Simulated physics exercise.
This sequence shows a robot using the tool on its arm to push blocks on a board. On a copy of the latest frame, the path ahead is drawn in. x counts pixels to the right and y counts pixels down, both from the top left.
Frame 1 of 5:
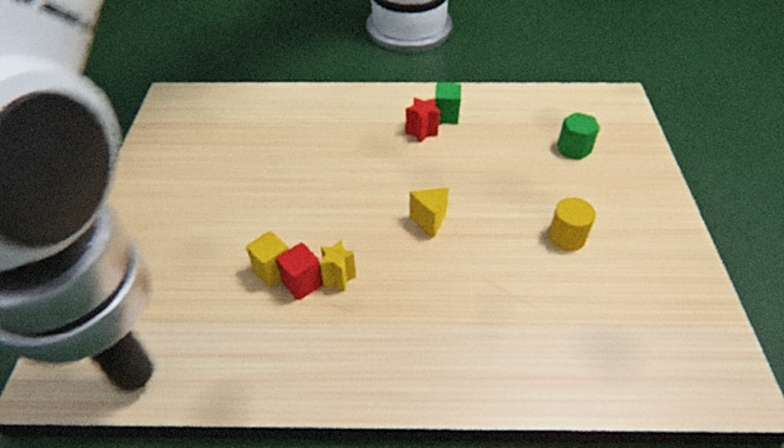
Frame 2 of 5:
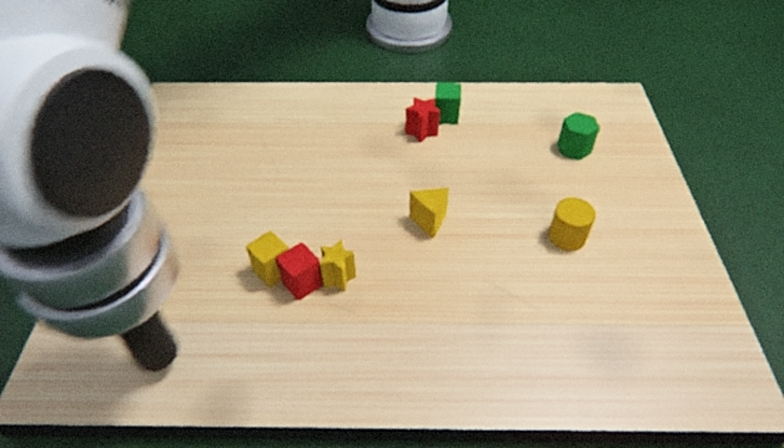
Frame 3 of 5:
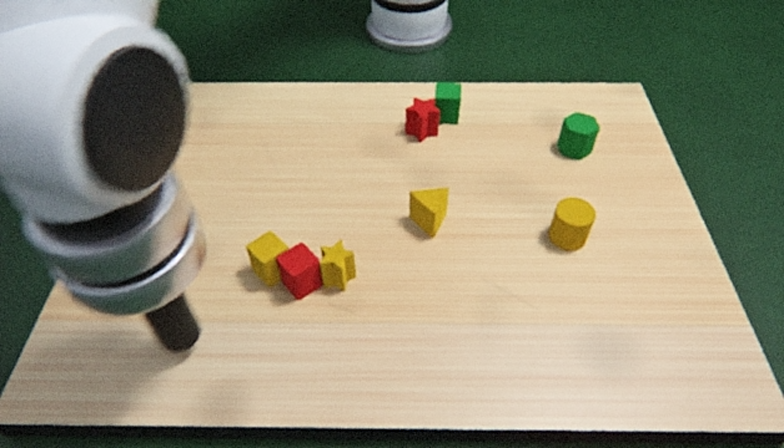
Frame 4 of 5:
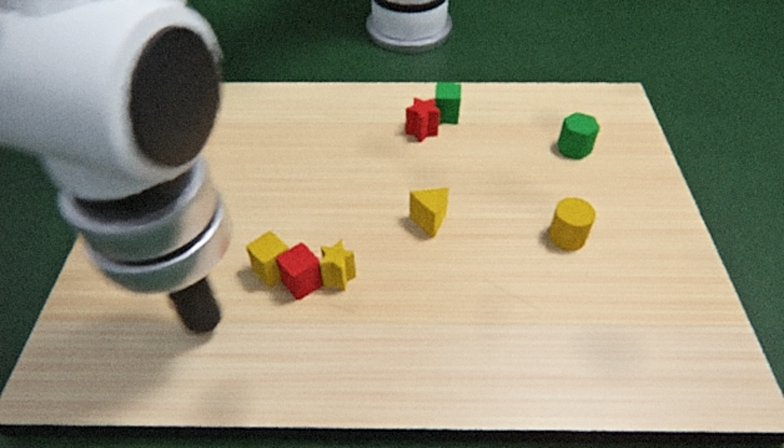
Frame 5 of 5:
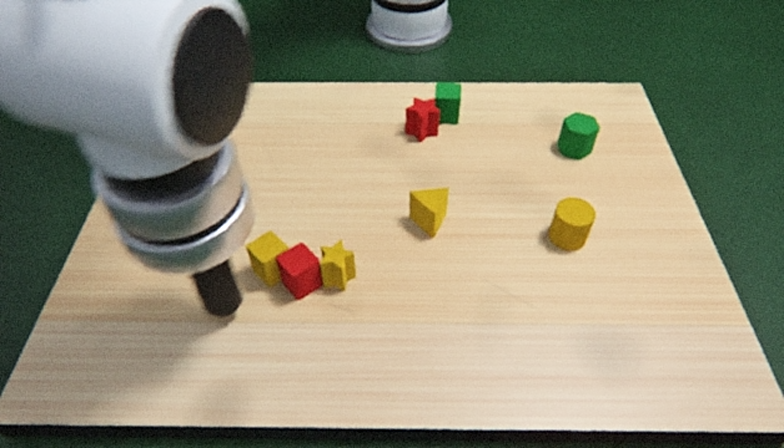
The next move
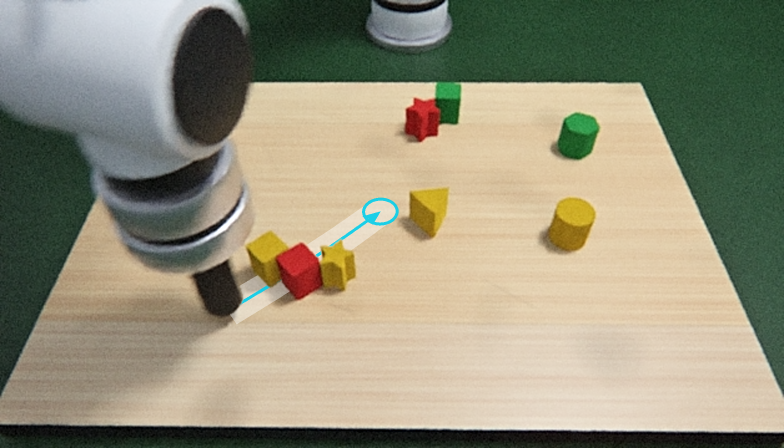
A robot arm moves its dark tool up and right across the board, pushing nothing.
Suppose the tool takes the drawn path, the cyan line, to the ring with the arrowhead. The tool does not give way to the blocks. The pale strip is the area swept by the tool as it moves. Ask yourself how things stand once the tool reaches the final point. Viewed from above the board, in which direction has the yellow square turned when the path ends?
The block turns counter-clockwise.
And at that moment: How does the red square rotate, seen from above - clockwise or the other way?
It goes round the way clock hands do.
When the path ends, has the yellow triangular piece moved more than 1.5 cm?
No, that is not what happens.
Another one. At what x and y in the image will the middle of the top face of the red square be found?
That would be at about pixel (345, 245).
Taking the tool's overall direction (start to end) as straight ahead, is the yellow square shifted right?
Short answer: No.
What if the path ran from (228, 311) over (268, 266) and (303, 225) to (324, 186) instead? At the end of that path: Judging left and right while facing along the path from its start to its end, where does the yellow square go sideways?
Over to the right.
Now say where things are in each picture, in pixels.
The first frame shows tip of the tool (133, 373), middles of tops, yellow square (267, 246), red square (297, 259), yellow star (336, 253), yellow triangular piece (431, 197).
The second frame shows tool (157, 353), nothing pushed.
The third frame shows tool (181, 335), nothing pushed.
The fourth frame shows tool (203, 317), nothing pushed.
The fifth frame shows tool (223, 301), yellow square (267, 246), red square (297, 259), yellow star (336, 253), yellow triangular piece (431, 197).
The line goes from (228, 311) through (311, 259) to (380, 211).
What follows on the original path. One third of the way, tool (283, 265); yellow square (287, 224), turned 50° anticlockwise; red square (315, 253), turned 40° clockwise; yellow star (347, 255).
Two thirds of the way, tool (335, 232); yellow square (295, 210), turned 85° anticlockwise; red square (345, 245), turned 85° clockwise; yellow star (369, 260), turned 45° clockwise.
At the end, tool (380, 201); yellow square (295, 210), turned 85° anticlockwise; red square (345, 245), turned 85° clockwise; yellow star (369, 260), turned 45° clockwise; yellow triangular piece unmoved.
